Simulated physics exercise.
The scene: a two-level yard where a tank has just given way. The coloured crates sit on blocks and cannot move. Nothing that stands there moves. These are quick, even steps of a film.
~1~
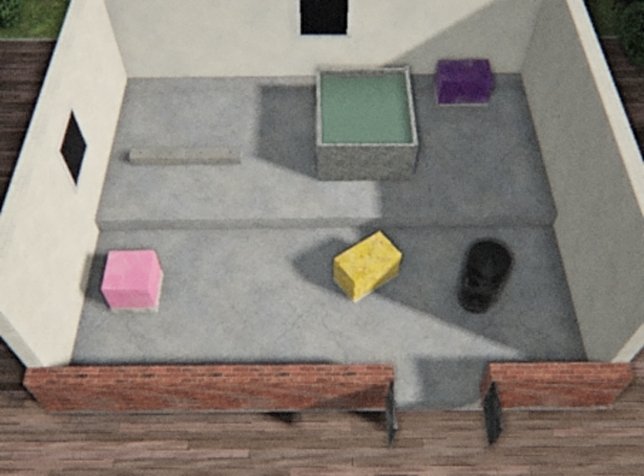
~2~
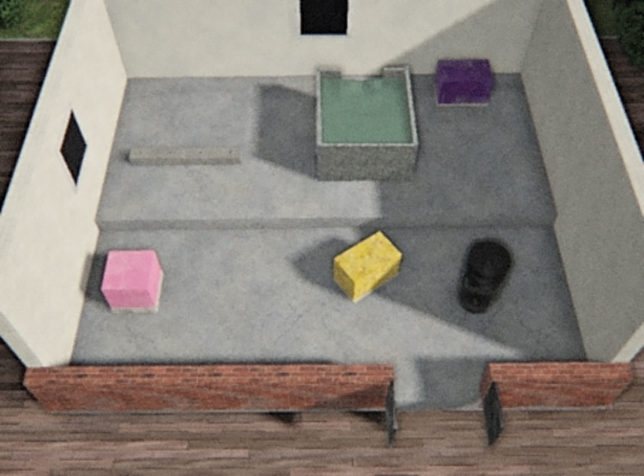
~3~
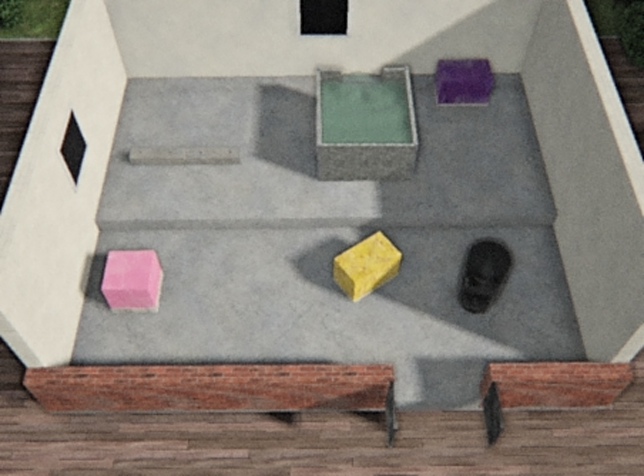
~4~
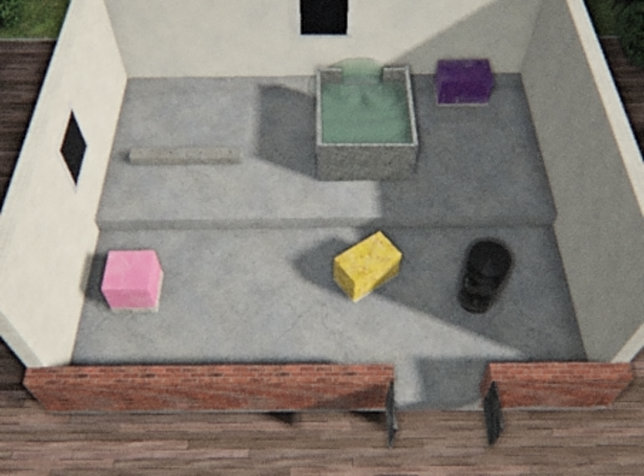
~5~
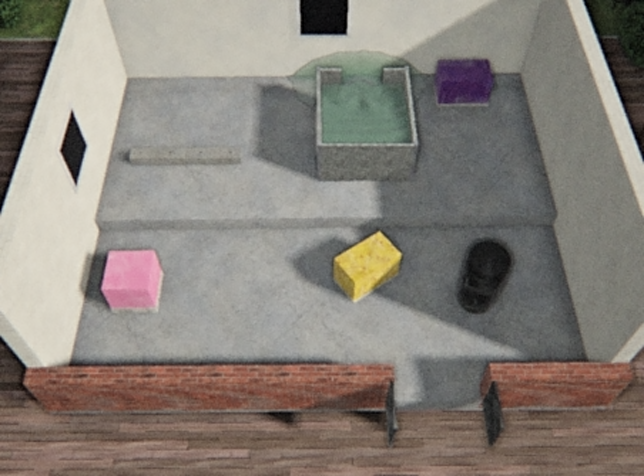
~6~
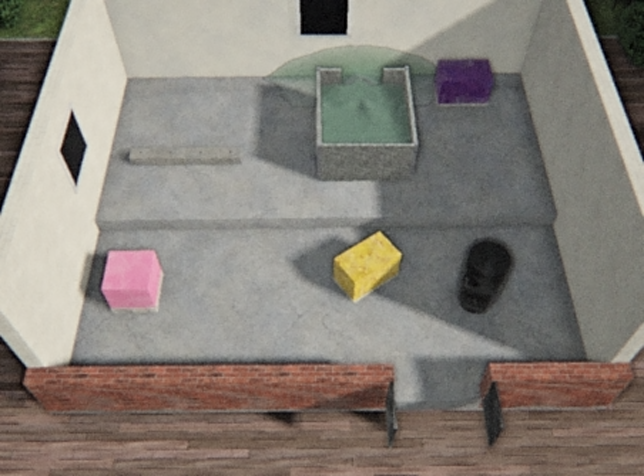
A walled two-level yard with a low brick front wall is seen from high above by a still camera. A stone tank of green water stands at the back beside a purple block, with a low pale ledge at left, a pink block and yellow block nearer, and a black rounded object at right. The tank's far side opens in a gap, and green water pours out behind it, spreading in a widening fan.
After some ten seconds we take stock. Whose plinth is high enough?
One by one: The pink crate stays dry; the yellow crate gets wet; the purple crate gets wet.
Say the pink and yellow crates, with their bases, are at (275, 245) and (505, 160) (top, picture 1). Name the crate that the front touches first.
The one in purple.
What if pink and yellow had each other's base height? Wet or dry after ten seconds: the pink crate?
Then: The pink crate gets wet.
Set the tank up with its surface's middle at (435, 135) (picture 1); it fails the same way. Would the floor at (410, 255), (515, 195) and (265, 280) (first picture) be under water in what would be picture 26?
As listed: Clear, covered, clear.
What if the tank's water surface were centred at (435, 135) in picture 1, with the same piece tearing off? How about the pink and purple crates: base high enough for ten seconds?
My reading: Pink crate is spared, purple crate is soaked.
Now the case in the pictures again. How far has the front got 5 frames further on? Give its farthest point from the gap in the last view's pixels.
Around (155, 83).
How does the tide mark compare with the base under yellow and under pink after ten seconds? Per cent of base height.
About 180 and 70 per cent.
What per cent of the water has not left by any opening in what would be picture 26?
Near 100 in a hundred.
A moment on, water covers 15 % of the floor; the pink crate not reached, the yellow crate not reached, the purple crate water round its plinth.
Next, water covers 30 % of the floor; the pink crate not reached, the yellow crate not reached, the purple crate water round its plinth.
Then, water covers 50 % of the floor; the pink crate water round its plinth, the yellow crate water round its plinth, the purple crate water round its plinth.
Later, water covers 70 % of the floor; the pink crate water round its plinth, the yellow crate water round its plinth, the purple crate water round its plinth.
In the end, water covers 90 % of the floor; the pink crate stayed above the water, the yellow crate was topped, the purple crate was topped.
